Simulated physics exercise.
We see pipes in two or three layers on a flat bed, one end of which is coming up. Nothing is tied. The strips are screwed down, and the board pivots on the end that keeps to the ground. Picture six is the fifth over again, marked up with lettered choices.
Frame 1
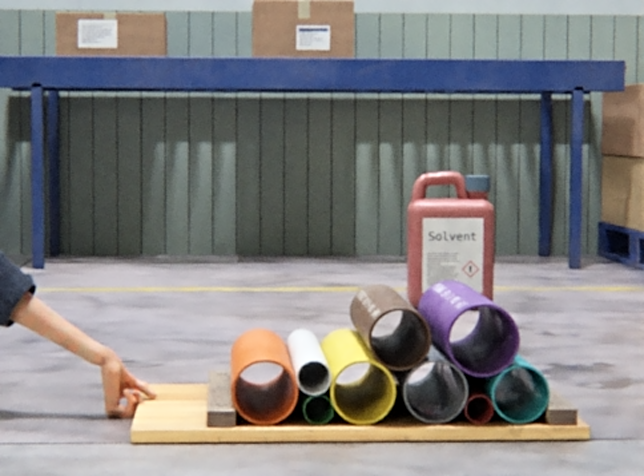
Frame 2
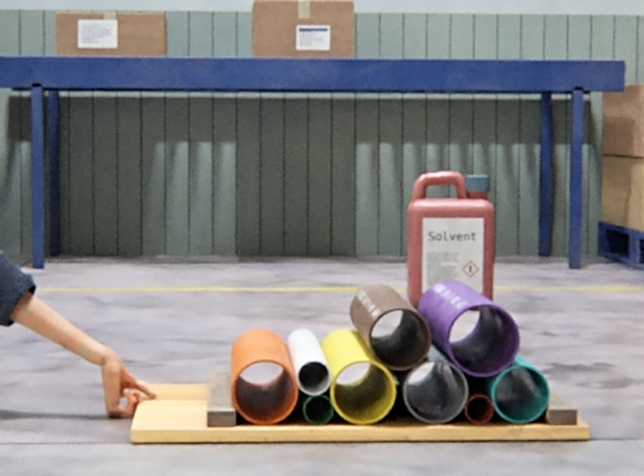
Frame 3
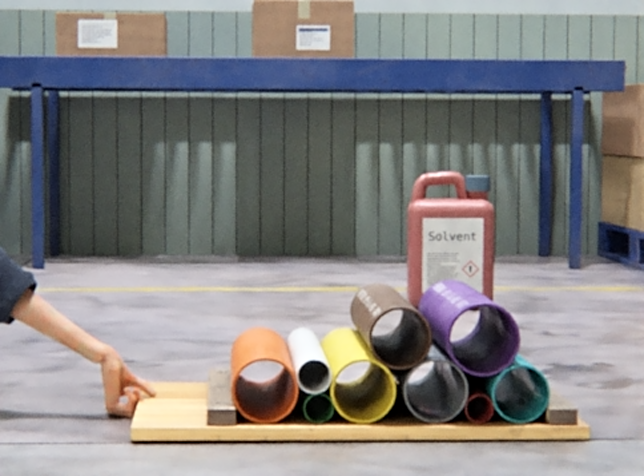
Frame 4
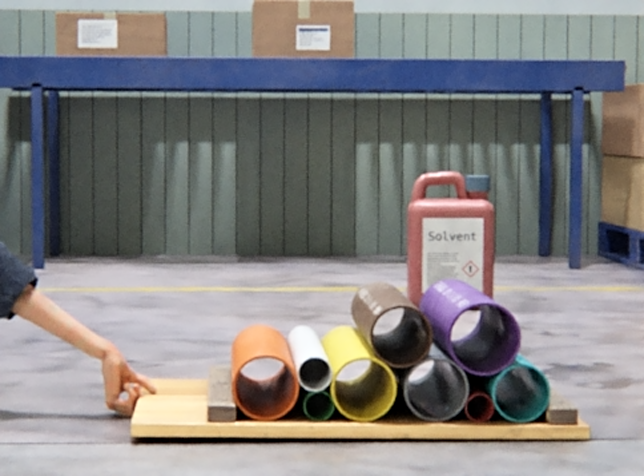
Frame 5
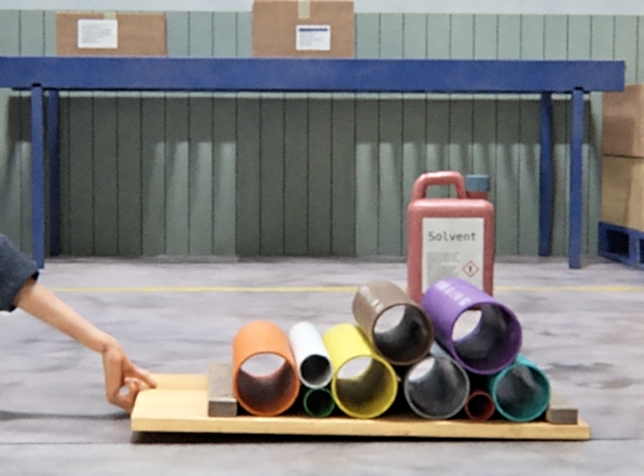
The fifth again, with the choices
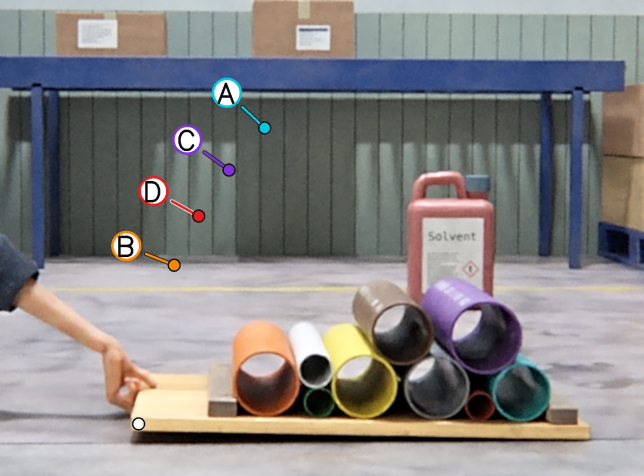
At first, a hand reaches in from the left to a wooden board lying flat on the floor, loaded with stacked colourful pipes between two end strips, a red solvent jug behind. The fingers then curl under the board's left end and raise it slightly, while the pipes stay stacked together.
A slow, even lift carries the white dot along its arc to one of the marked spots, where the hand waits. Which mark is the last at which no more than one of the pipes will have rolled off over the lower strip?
The highest mark that will do is D.
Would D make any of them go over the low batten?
At D: No.
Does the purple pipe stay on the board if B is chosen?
The purple pipe: Yes.
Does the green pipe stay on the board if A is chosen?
Yes, with A.
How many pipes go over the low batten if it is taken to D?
With D, none.
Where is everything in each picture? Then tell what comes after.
Purple pipe (483, 340); brown pipe (400, 339); white pipe (314, 377), in the first picture.
White pipe (314, 377); board (351, 402), in the second picture.
Board (351, 401); orange pipe (265, 390); green pipe (319, 408); brown pipe (400, 338), in the third picture.
Board (351, 399); orange pipe (266, 387); green pipe (319, 406), in the fourth picture.
Board (352, 396); orange pipe (266, 383); green pipe (319, 402), in the fifth picture.
On the marked copy, A at (265, 128); B at (174, 265); C at (229, 170); D at (199, 216); the white dot at (139, 424).
Taking D. A third of the way, board at 17°.
Two thirds of the way, board at 29°.
When it is over, board at 29°, none over the low batten.
As for the rest, A three over the low batten (turquoise, purple, brown); B none over the low batten; C three over the low batten (turquoise, purple, brown).
